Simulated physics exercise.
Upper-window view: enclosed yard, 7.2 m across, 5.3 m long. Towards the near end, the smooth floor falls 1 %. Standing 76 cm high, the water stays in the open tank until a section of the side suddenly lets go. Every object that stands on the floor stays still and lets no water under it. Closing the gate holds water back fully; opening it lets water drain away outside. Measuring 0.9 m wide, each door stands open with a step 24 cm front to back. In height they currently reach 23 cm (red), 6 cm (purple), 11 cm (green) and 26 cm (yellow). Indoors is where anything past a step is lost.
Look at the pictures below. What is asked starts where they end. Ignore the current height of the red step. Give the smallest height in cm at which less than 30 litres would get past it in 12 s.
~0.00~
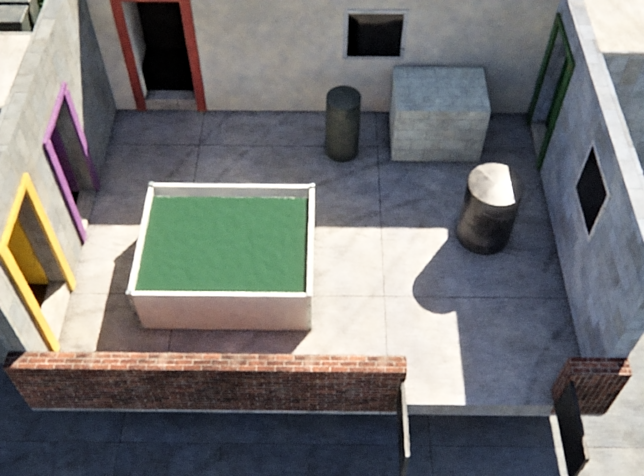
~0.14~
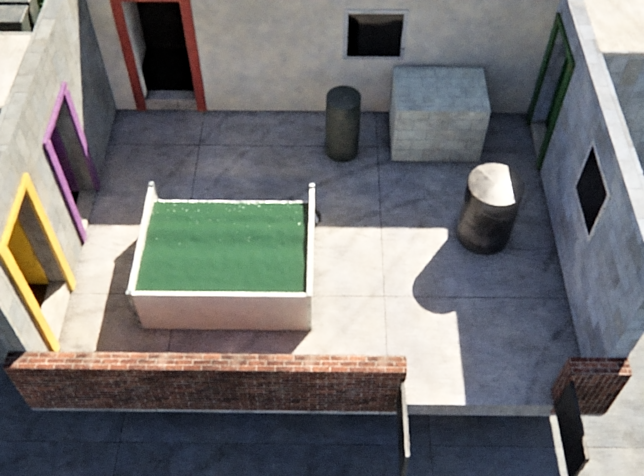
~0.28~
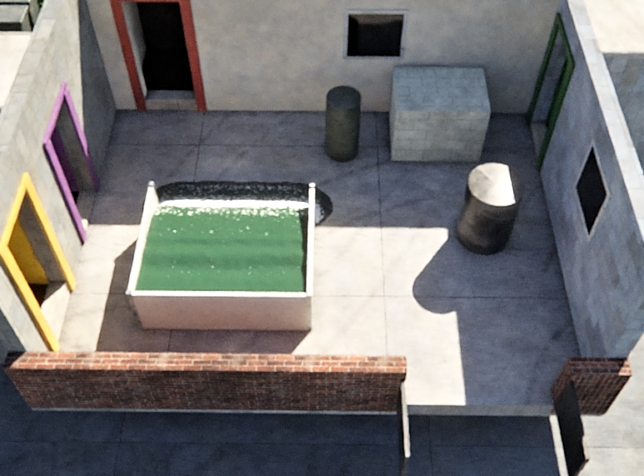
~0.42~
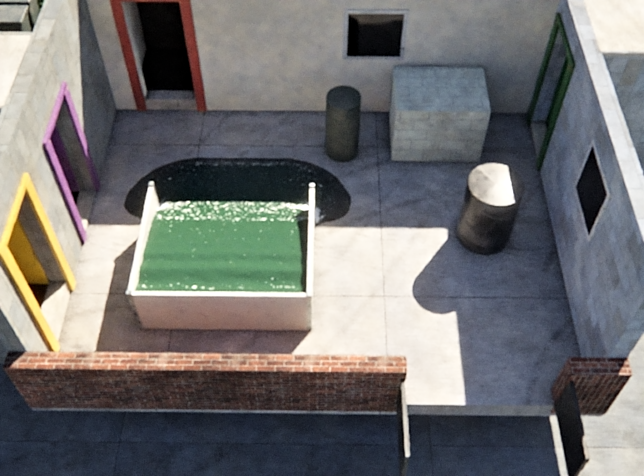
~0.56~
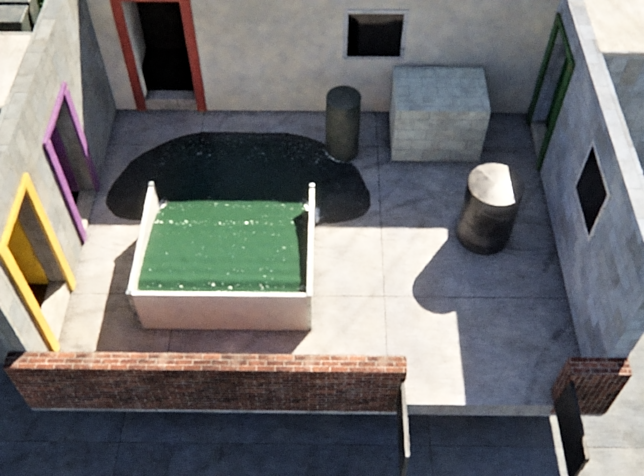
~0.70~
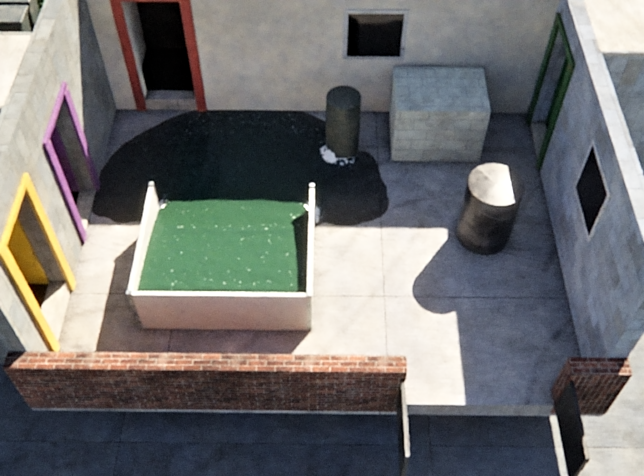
Close to 29 cm is just enough.
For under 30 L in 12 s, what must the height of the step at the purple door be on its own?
For the purple door, about 8.0 cm.
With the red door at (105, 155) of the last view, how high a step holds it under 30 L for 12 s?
About 22 cm.
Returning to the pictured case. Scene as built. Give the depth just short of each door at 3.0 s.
Centimetres: Red = 28, purple = 13, green = 14, yellow = 0.
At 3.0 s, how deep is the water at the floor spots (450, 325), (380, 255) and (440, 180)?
In order: Around 0, 0 and 2 cm.
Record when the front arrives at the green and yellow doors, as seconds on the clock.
The front reaches green at 2.6 s and yellow at 3.4 s.
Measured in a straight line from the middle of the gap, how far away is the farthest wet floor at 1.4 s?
3.6 metres.
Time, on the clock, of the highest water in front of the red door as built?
Roughly 2.4 s.
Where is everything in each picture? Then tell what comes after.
The open tank at (226, 240) is whole and still, 76 cm deep; the red door at (163, 64) is dry, in the first frame.
The gap is on the far side, the front 0.2 m out at a hidden place; the back of the open tank holds 76 cm, in the second frame.
The gap is on the far side, the front 0.7 m out at a hidden place; the back of the open tank holds 76 cm, in the third frame.
Water pours out on the far side and has run 1.3 m, to (188, 163); about 12 cm deep outside, 71 cm at the back, in the fourth frame.
The front is at (195, 137), 1.9 m from the gap on the far side; 6.0 m2 of floor is wet, 63 cm left at the back, in the fifth frame.
Water pours out on the far side and has run 2.5 m, to (220, 110); about 8 cm deep outside, 64 cm at the back; 0.3 m in a straight line remain to the red door at (163, 64), in the sixth frame.
After 1.4 s water covers 35 % of the floor, deepest (46 cm) near (240, 120); 33 cm at the red door, 8 litres in over its 23 cm step.
After 3.0 s water covers 50 % of the floor, deepest (32 cm) near (115, 119); 28 cm at the red door, 70 litres in over its 23 cm step.
After 12.0 s water covers 95 % of the floor, deepest (11 cm) near (385, 351); 8 cm at the red door, 78 litres in over its 23 cm step.
At the red door as built, the water arrived by 0.8 s and peaked near 35 cm at 2.4 s.
With a step of 26.5 cm, 45 litres would have come in within the 12 s; with 35.5 cm, 5 litres. So under 30 litres takes about 29 cm.
